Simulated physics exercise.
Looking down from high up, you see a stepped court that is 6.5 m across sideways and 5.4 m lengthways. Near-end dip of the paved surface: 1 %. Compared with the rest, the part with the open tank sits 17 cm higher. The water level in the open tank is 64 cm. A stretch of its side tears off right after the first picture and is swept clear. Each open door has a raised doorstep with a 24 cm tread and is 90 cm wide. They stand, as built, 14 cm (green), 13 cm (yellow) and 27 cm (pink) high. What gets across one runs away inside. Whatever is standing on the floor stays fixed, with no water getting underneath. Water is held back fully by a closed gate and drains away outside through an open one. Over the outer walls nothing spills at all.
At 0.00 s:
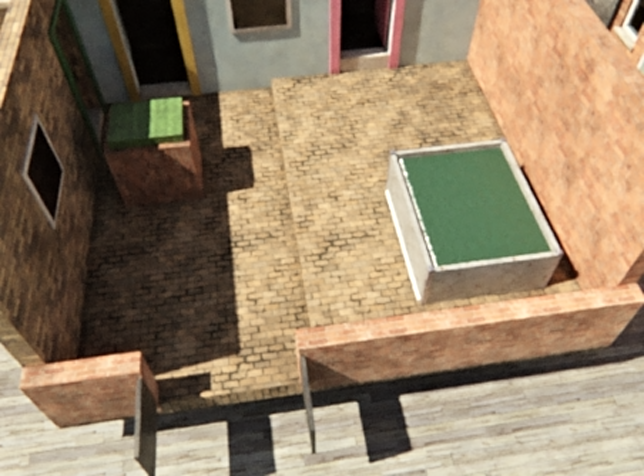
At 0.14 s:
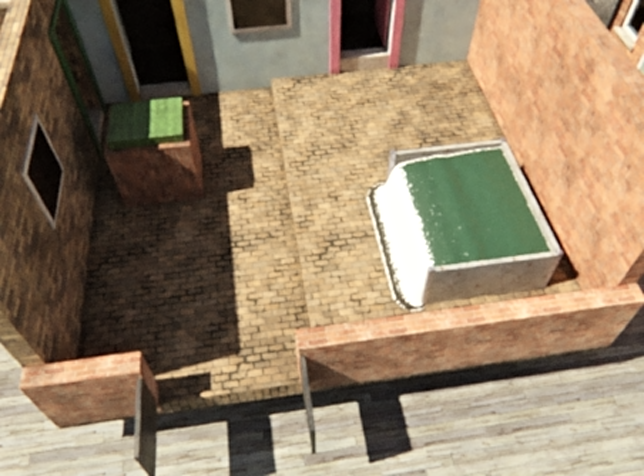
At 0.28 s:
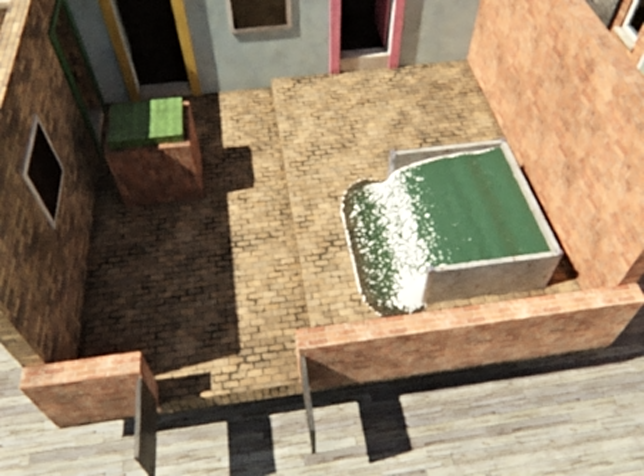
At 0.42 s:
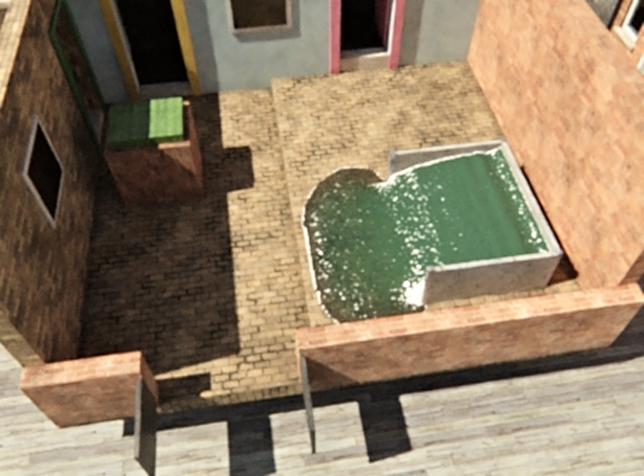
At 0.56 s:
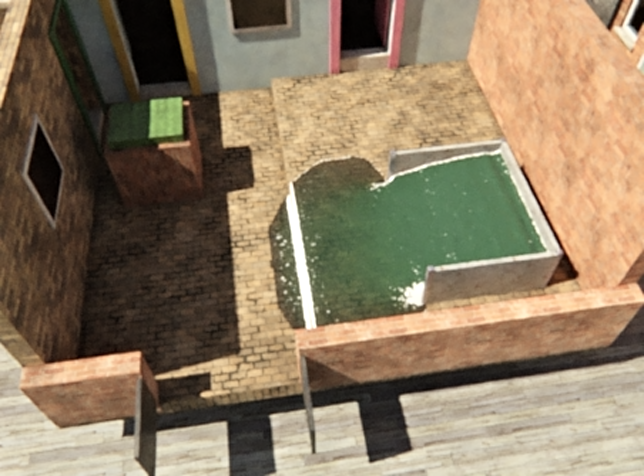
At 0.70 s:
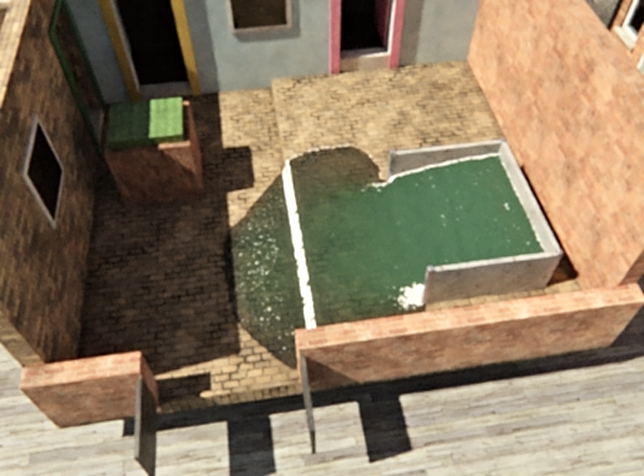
Green water burst out through the left side of a raised tank in a brick-walled courtyard, foaming white at first, then spread left across the paving and over a low step onto the lower part.
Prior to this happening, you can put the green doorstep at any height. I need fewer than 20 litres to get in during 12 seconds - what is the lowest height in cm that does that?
I would say 7 cm is just enough.
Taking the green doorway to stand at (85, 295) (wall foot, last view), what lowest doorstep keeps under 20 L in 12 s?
It needs roughly 23 cm.
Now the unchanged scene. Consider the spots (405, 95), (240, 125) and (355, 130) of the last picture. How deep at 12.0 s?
Roughly 0, 5 and 0 centimetres.
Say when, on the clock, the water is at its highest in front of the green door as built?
Roughly at 4.0 s.
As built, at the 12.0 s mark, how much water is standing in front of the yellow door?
Depth: Near 5.5 cm.
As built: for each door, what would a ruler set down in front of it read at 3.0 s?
Depths, in cm - green: 3, yellow: 10, pink: 0.
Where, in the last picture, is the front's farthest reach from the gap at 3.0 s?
Front tip: Approx. (105, 110) px.
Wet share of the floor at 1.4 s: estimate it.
50 %.
After 1.4 s water covers 50 % of the floor, deepest (25 cm) near (86, 294); it has not reached the green door.
After 3.0 s water covers 60 % of the floor, deepest (28 cm) near (75, 396); 3 cm at the green door, 0 litres in over its 14 cm doorstep.
After 12.0 s water covers 55 % of the floor, deepest (12 cm) near (75, 396); 6 cm at the green door, 1 litre in over its 14 cm doorstep.
At the green door as built, the water arrived by 2.6 s and peaked near 10 cm at 4.0 s.
With a doorstep of 6 cm, 30 litres would have come in within the 12 s; with 8 cm, 13 litres. So under 20 litres takes about 7 cm.
